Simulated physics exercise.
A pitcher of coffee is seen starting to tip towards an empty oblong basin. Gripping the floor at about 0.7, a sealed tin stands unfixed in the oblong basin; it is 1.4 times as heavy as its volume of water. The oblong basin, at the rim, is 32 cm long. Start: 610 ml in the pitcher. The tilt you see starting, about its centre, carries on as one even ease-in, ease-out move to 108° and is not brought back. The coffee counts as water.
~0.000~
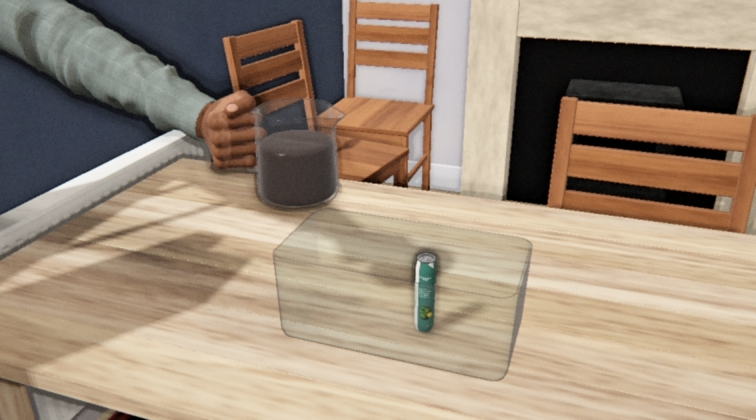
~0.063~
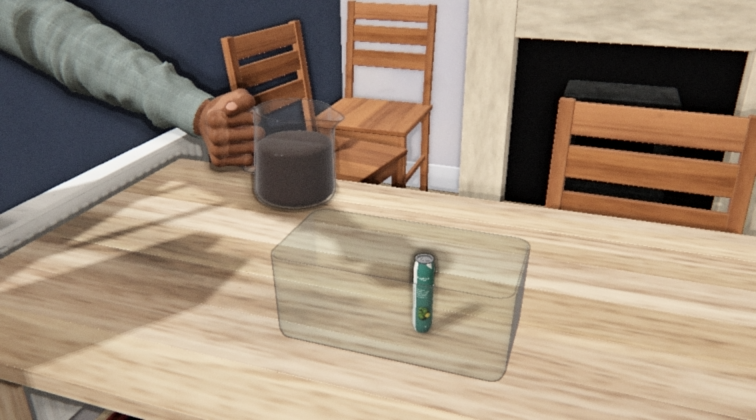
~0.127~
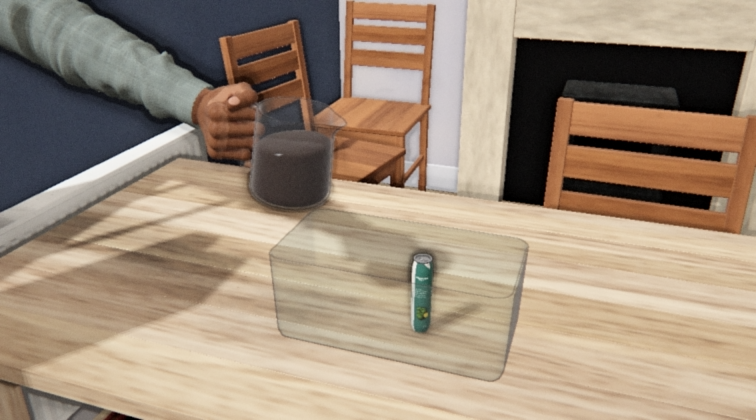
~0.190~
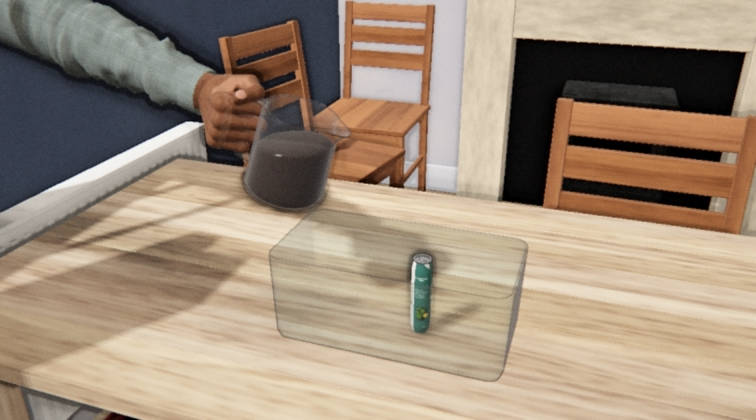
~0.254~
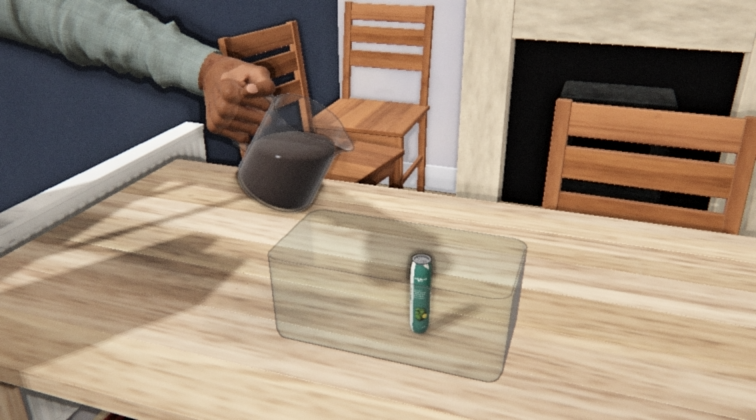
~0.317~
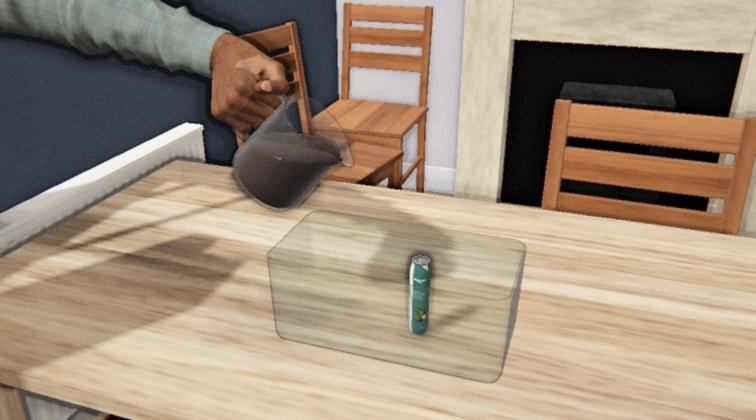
A glass pitcher of dark coffee, gripped by a hand at the left, starts upright above a wooden table and begins leaning to the right. The hand tilts it steadily further toward a clear, oblong basin with a green tin standing inside, the coffee shifting toward the pitcher's lowered rim.
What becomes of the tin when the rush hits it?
It stands firm.
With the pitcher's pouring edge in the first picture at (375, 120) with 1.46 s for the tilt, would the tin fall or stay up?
Result: Tin tipped over.
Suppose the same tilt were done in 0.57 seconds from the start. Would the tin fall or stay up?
The tin stays on its base.
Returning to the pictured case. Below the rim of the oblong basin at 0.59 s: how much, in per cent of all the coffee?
Near 16 in a hundred.
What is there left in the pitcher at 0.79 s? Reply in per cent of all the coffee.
Close to 18 percent of the total.
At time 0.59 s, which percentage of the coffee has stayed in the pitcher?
Portion remaining: Approx. 62 per cent.
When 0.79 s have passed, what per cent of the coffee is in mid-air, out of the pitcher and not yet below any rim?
About 10 per cent.
After 0.59 s the tilt is 99° and 63 per cent is still to pour; the tin stands where it began.
After 0.79 s the tilt is 108° and 18 per cent is still to pour; the tin stands where it began.
After 1.00 s the tilt is 108° and 3 per cent is still to pour; the tin stands where it began.
After 1.23 s the tilt is 108° and 0 per cent is still to pour; the tin stands where it began.
In the end the tin stands where it began.
